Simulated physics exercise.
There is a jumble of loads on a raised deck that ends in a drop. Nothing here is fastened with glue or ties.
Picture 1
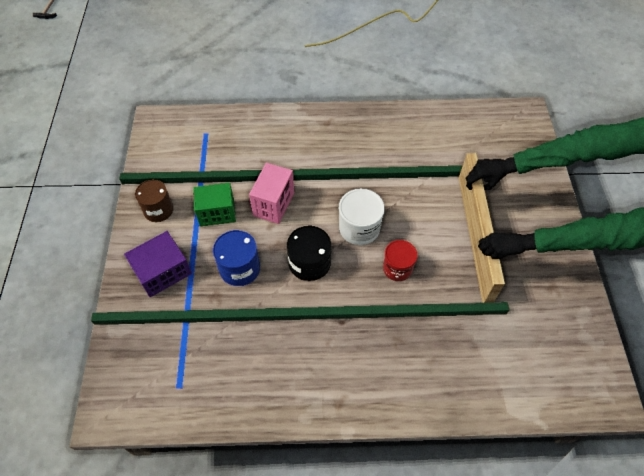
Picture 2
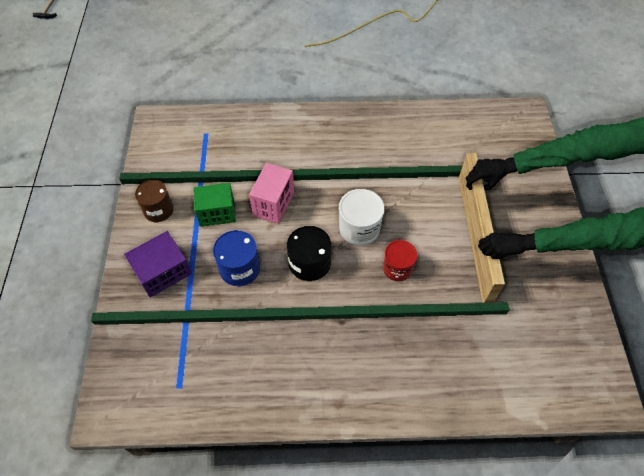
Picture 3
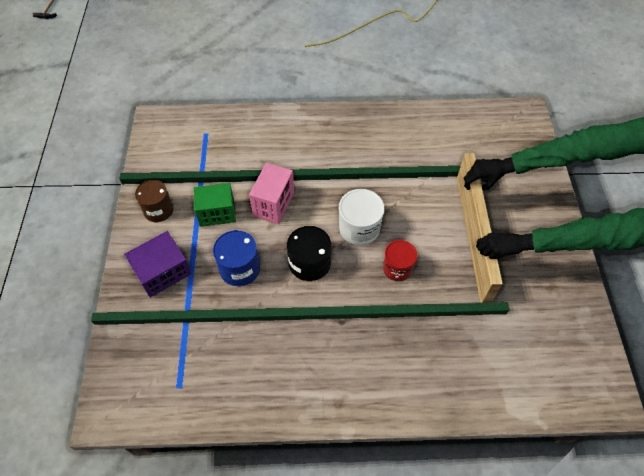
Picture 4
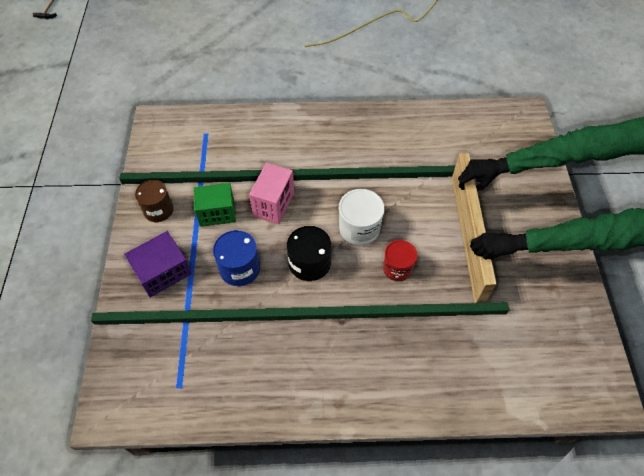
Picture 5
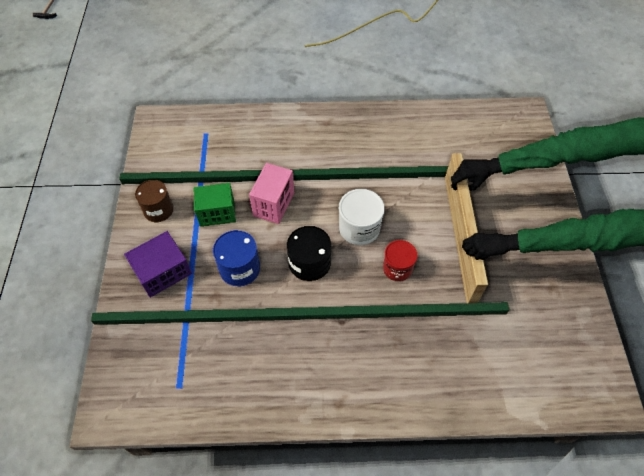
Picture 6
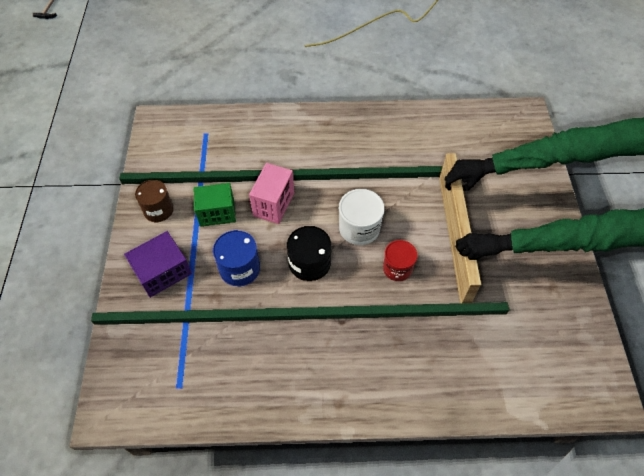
The clip shows colored canisters and crates between two green rails on a wooden table with a blue line, while black-gloved hands at the right hold a plank still, then slide it slightly left without touching the objects.
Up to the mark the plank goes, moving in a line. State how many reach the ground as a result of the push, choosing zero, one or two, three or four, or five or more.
One or two reach the ground.
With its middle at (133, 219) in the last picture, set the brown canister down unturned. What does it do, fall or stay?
Started there, the object is not lost.
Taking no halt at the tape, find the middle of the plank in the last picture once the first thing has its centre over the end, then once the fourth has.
At the first moment about (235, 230), at the next about (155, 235).
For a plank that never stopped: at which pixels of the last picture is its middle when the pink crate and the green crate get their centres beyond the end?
Around (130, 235), then around (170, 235).
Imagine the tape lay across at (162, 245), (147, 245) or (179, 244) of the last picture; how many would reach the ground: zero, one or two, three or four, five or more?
Well, it comes out as either three or four, three or four and one to two, in that order.
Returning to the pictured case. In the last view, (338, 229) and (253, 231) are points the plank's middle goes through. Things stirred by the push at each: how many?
At the first spot 3, then 7.
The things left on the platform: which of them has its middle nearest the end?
Blue canister.
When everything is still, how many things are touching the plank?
The number is 3.
Soon after, none off yet; brown canister at rest near (155, 201); purple crate at rest near (159, 264); green crate at rest near (215, 205).
By the end, the number that fall off is one or two; fallen, purple crate and brown canister.
